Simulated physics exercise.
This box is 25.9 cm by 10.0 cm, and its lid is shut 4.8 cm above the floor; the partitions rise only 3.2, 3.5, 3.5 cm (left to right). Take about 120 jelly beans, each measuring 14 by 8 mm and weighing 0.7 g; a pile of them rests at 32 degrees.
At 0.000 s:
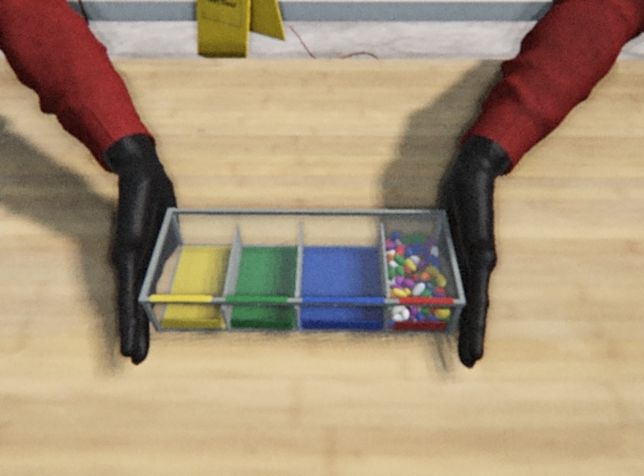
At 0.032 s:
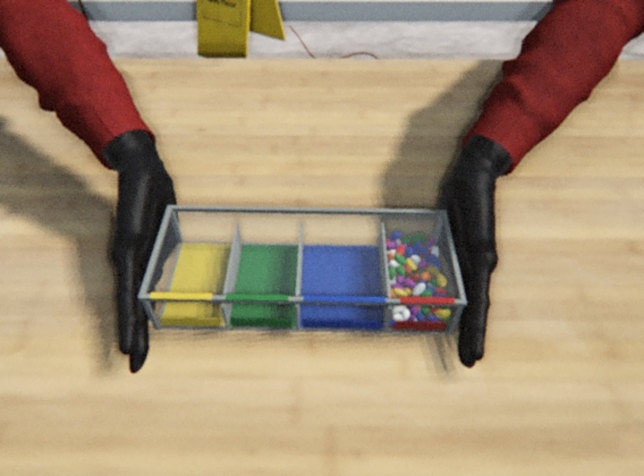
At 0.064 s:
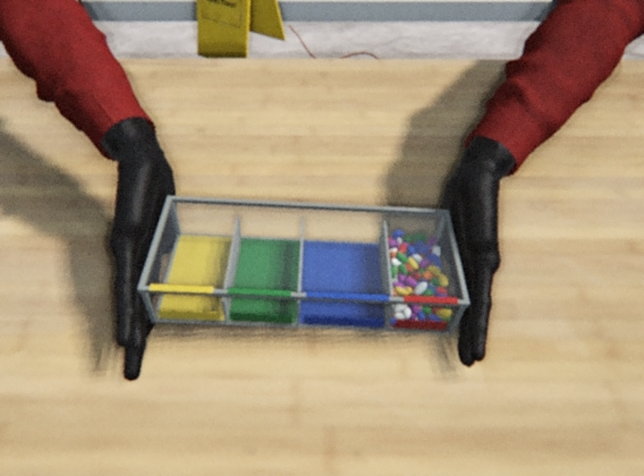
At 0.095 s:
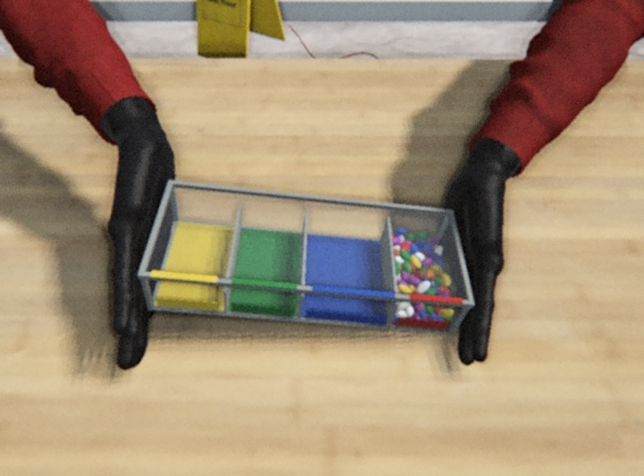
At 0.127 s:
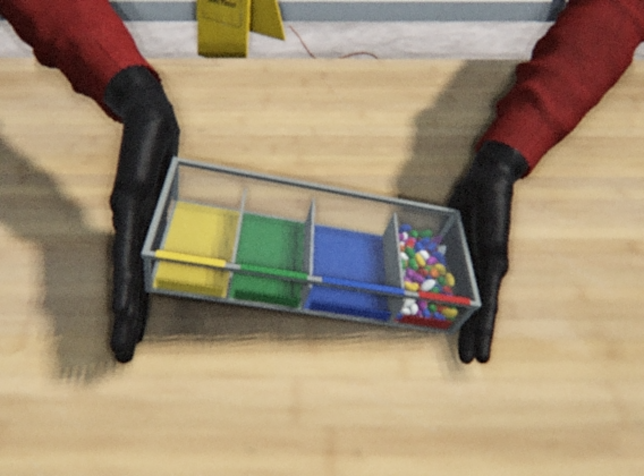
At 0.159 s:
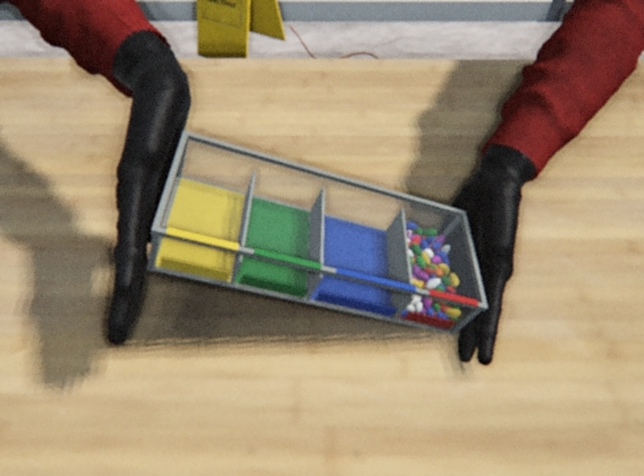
A clear, divided box with yellow, green and blue sections and a red one at right holding a pile of multicoloured jelly beans sits between two black-gloved hands in red sleeves, seen from above over a pale wooden surface. Yellow tags hang at the top edge. The box starts level, then the left hand rises and its left end lifts, slowly at first, while the camera stays still.
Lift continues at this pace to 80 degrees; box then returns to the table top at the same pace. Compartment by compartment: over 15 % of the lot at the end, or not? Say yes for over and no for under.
Red compartment: Yes; blue compartment: No; green compartment: No; yellow compartment: No.
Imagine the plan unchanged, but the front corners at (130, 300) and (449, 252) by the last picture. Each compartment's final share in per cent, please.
Red = 85 %; blue = 10 %; green = 5 %; yellow = 0 %.
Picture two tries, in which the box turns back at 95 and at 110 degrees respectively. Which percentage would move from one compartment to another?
About 0 and 0 per cent.
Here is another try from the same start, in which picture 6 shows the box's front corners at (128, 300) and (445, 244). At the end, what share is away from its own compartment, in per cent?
That gives some 10 per cent.
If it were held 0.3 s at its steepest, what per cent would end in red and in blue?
Red keeps 100% and blue keeps 0%.
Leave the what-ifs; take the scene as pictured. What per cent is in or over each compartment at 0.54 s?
The split is red at 100, blue at 0, green at 0 and yellow at 0 per cent.
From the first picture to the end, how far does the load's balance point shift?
Displacement: Near 0.5 cm.
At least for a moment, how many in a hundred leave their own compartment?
0 %, roughly.
Then, at 0.54 s, tilt 79 degrees; red 100 %.
After 0.80 s, tilt 32 degrees; red 100 %.
Then, at 1.17 s, tilt 0 degrees; red 100 %.
At rest (1.6 s), red 100 %, blue 0 %, green 0 %, yellow 0 %.
